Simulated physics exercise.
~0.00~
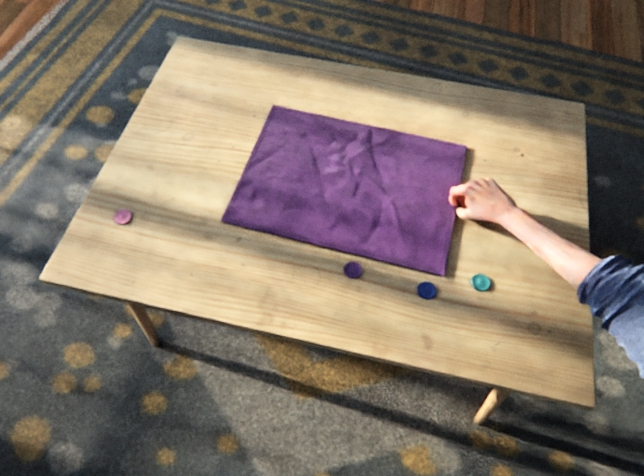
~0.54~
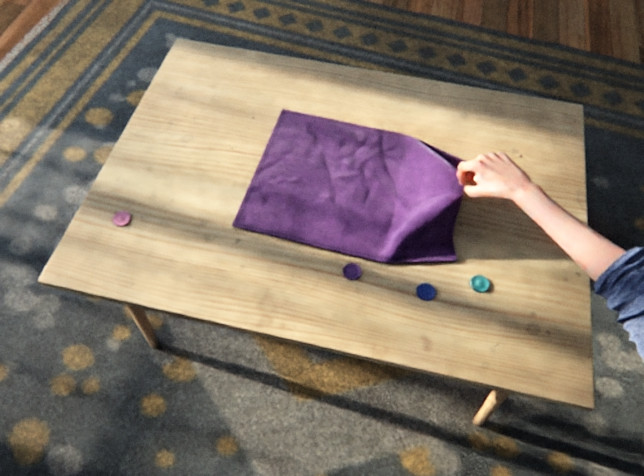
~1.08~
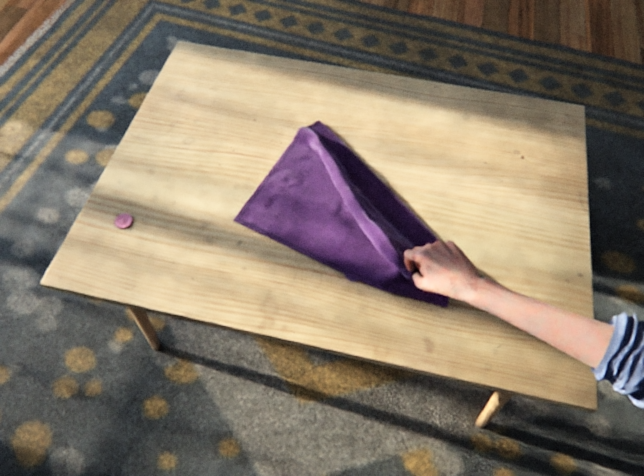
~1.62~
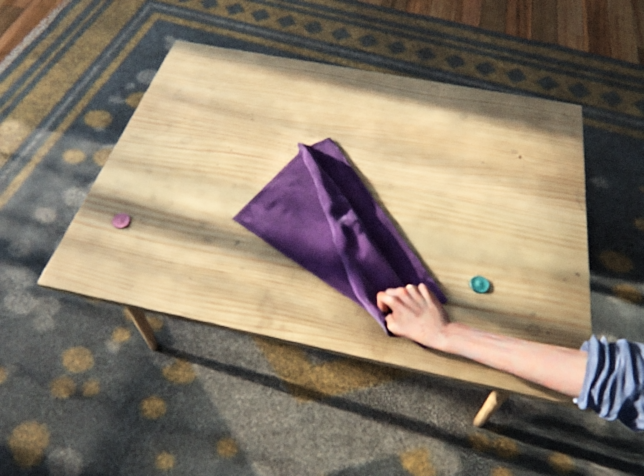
A purple cloth lies flat on a pale wooden table, seen from above at an angle, with a patterned rug beneath. A pink disc sits at the left, while a purple cap, a blue lid and a teal lid lie along the cloth's near edge. A hand reaching in from the right lifts the right side of the cloth and folds it over. It then draws the gathered fabric down toward the near edge, across the cap and blue lid. Finally, the cloth lies creased and slanting under the hand, with only the pink disc and teal lid showing.
